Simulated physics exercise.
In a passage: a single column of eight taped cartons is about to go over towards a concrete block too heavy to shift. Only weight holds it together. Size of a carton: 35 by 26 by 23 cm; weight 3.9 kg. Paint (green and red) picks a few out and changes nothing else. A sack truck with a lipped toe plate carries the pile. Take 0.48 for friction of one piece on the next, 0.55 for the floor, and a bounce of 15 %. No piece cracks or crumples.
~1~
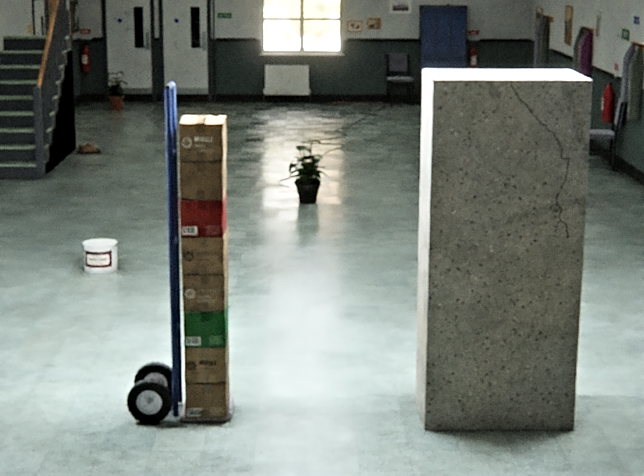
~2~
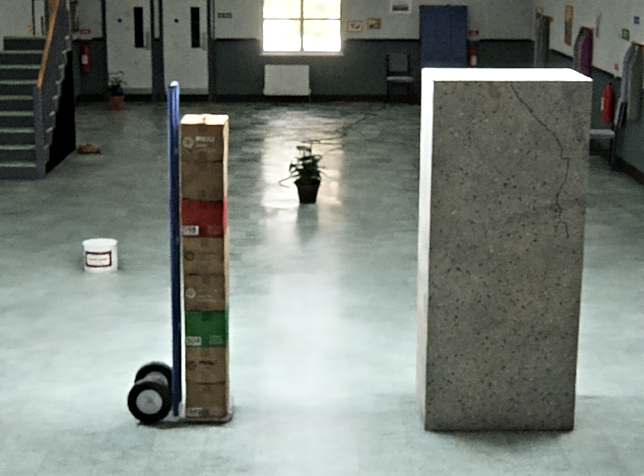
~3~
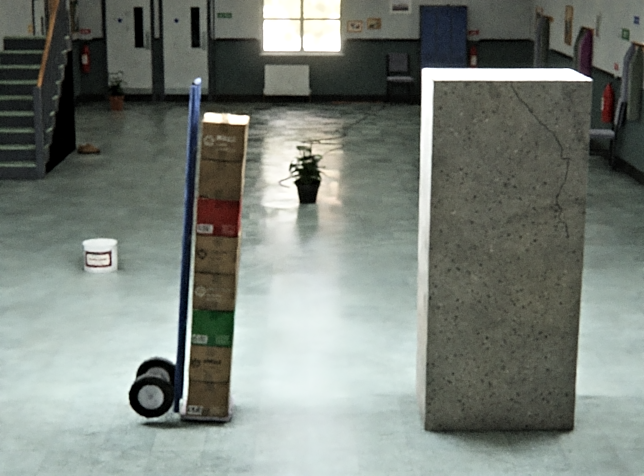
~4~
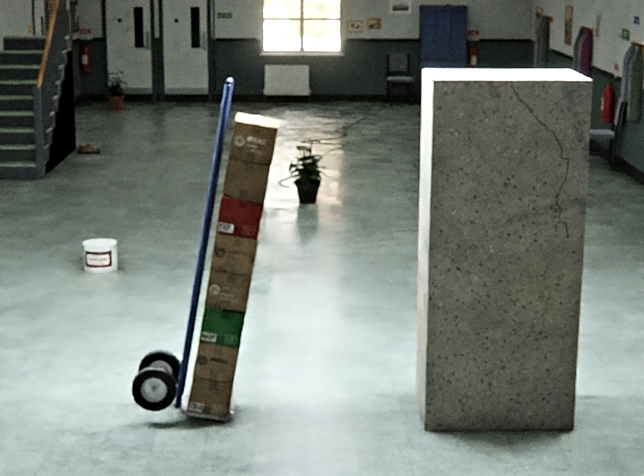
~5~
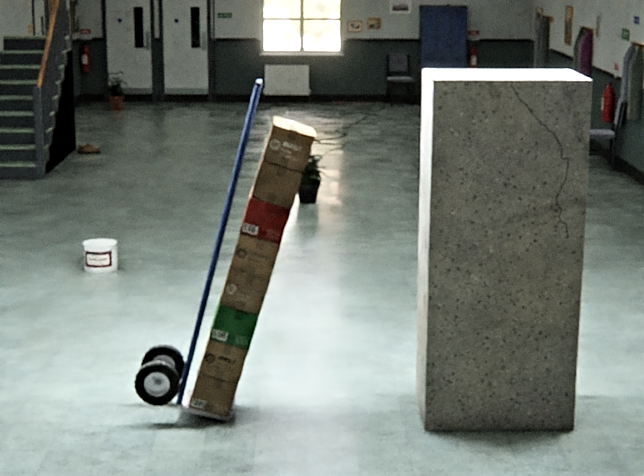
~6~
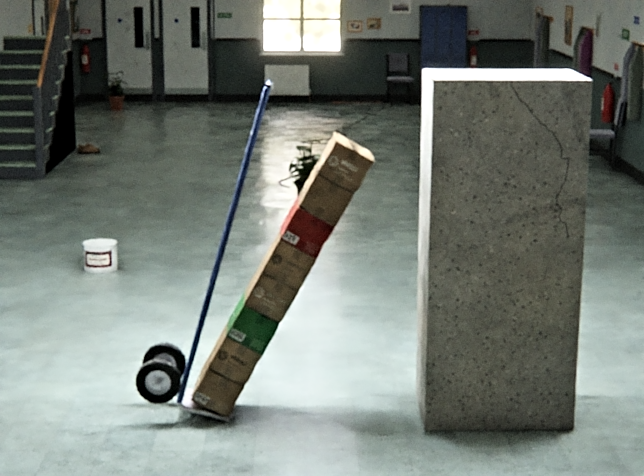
In a large hall, a blue sack truck stacked with cartons stood upright, then tilted forward to the right, and the stack leaned further than the frame, away from it, toward a tall concrete block.
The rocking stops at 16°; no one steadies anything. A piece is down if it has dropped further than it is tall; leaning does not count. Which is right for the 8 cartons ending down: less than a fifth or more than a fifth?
It comes to over a fifth.
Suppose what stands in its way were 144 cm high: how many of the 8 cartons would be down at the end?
Then 7.
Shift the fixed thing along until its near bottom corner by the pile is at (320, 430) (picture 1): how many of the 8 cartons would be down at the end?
Then 0.
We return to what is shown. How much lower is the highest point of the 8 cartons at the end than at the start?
Some 65 cm lower.
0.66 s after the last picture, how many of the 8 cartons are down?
By then 7.
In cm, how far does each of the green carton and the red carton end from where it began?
Moved: Green 90, red 140.
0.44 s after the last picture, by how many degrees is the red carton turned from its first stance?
About 25°.
Then, 0.12 s on from the sixth picture, 1 of the 8 cartons down; red carton tipped 38°, 17 cm lower; green carton tipped 38°.
Then, 0.44 s on from the sixth picture, 5 of the 8 cartons down; green carton tipped 55°, 17 cm lower; red carton tipped 24°, 30 cm lower.
Then, 0.66 s on from the sixth picture, 7 of the 8 cartons down; green carton on its side; red carton tipped 5°, 70 cm lower.
Finally, 7 of the 8 cartons down; green carton on its side; red carton tipped 10°, 69 cm lower. That is 88 per cent. Seen by the last camera, middles, green carton near (321, 393), red carton near (394, 323).
